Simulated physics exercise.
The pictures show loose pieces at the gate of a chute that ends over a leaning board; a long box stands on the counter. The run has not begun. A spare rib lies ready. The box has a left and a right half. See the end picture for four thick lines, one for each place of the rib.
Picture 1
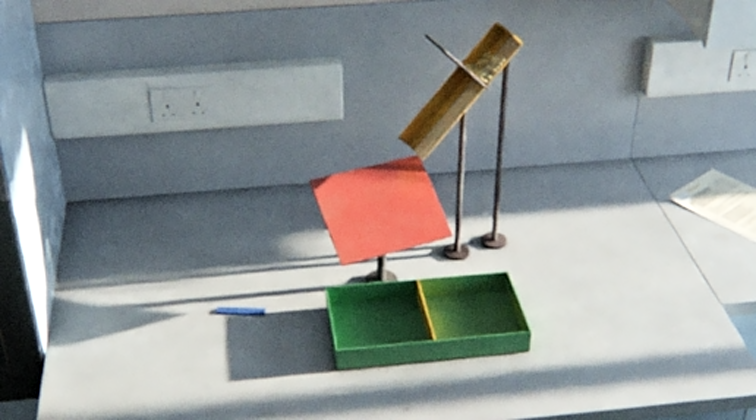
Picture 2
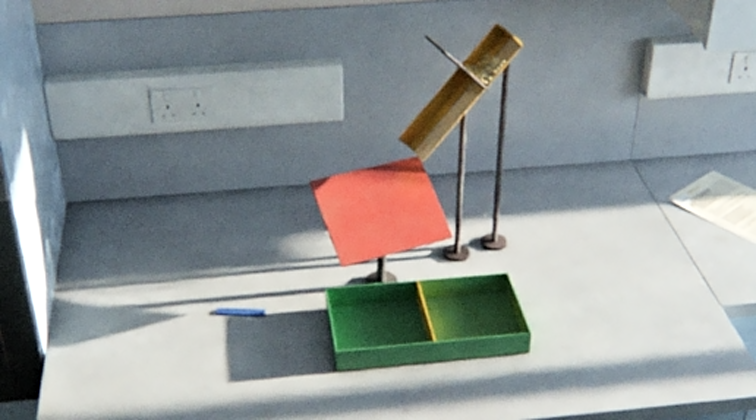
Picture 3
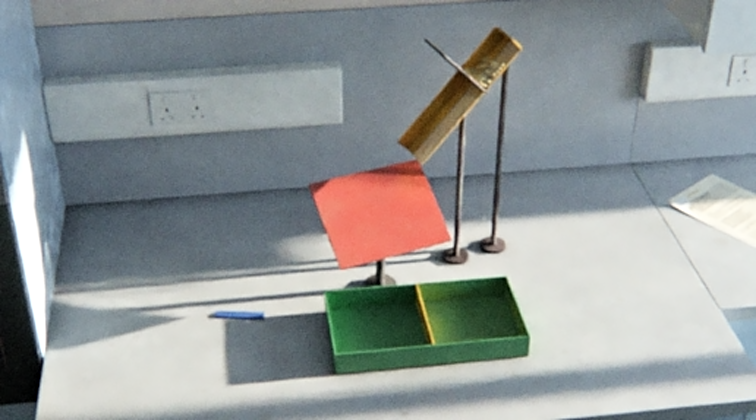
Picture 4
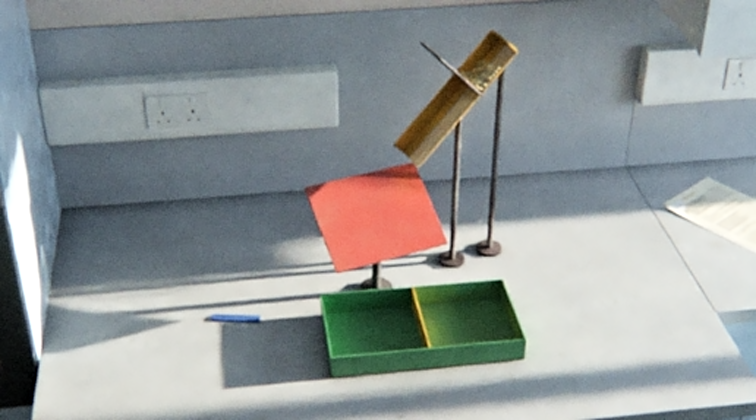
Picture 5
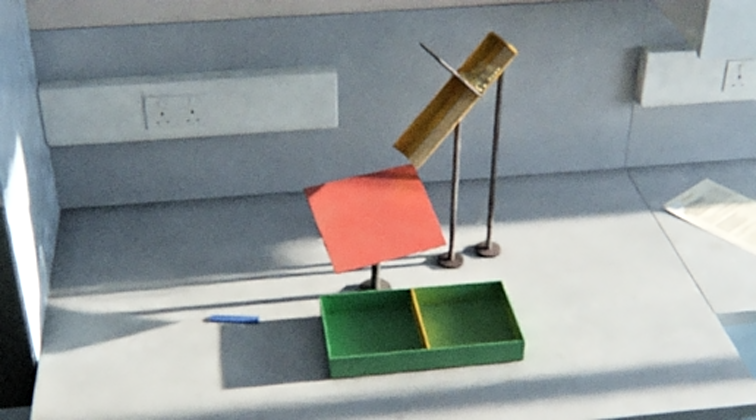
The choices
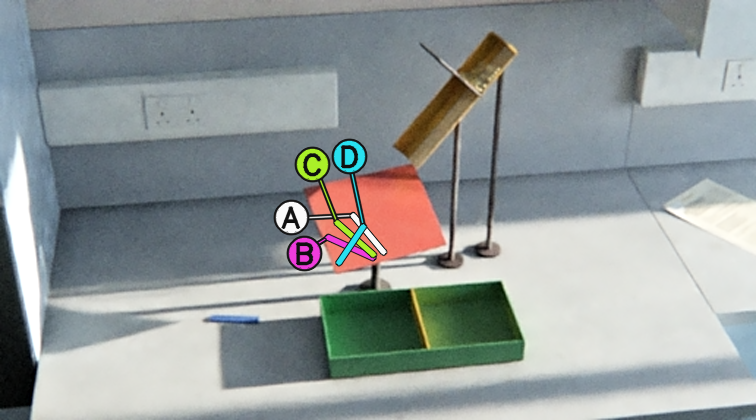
The camera drifts very slightly, looking down from the front at a pale, sunlit counter against a wall with white socket panels, so the whole view shifts a little down and left. A yellow-brown chute holding small loose pieces slopes down leftward on two dark stands, above a tilted red board, a long green box with a yellow divider, and a small blue strip at left. Nothing on the counter moves.
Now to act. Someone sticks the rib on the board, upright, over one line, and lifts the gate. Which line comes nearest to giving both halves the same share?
Best: A.
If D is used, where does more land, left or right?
More lands on the left.
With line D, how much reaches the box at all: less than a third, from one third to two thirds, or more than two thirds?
Line D gives from one third to two thirds.
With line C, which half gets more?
The left half.
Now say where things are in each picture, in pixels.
Load behind the gate near (482, 70), soya beans; lip of the chute near (416, 153), sloping fairly steeply, in the first frame.
Middle of the board near (382, 209), tilted fairly steeply; middle of its low edge near (399, 251); of its high edge near (365, 168), in the second frame.
Front corners of the box near (336, 354) and (530, 336); front end of its middle wall near (434, 345), in the third frame.
Middle of the load near (478, 78); lip near (411, 160), in the fourth frame.
Middle of the load near (477, 79); lip near (410, 161), in the fifth frame.
On the marked copy, line A from (353, 215) to (383, 252); line B from (328, 237) to (372, 257); line C from (337, 222) to (373, 254); line D from (363, 226) to (338, 262).
With A, of what is caught, close to two thirds in the left half, close to a third in the right.
With B, of what is caught, the bulk in the left half, a small share in the right.
With C, of what is caught, all but a few in the left half, a small share in the right.
With D, of what is caught, all but a few in the left half, a small share in the right.
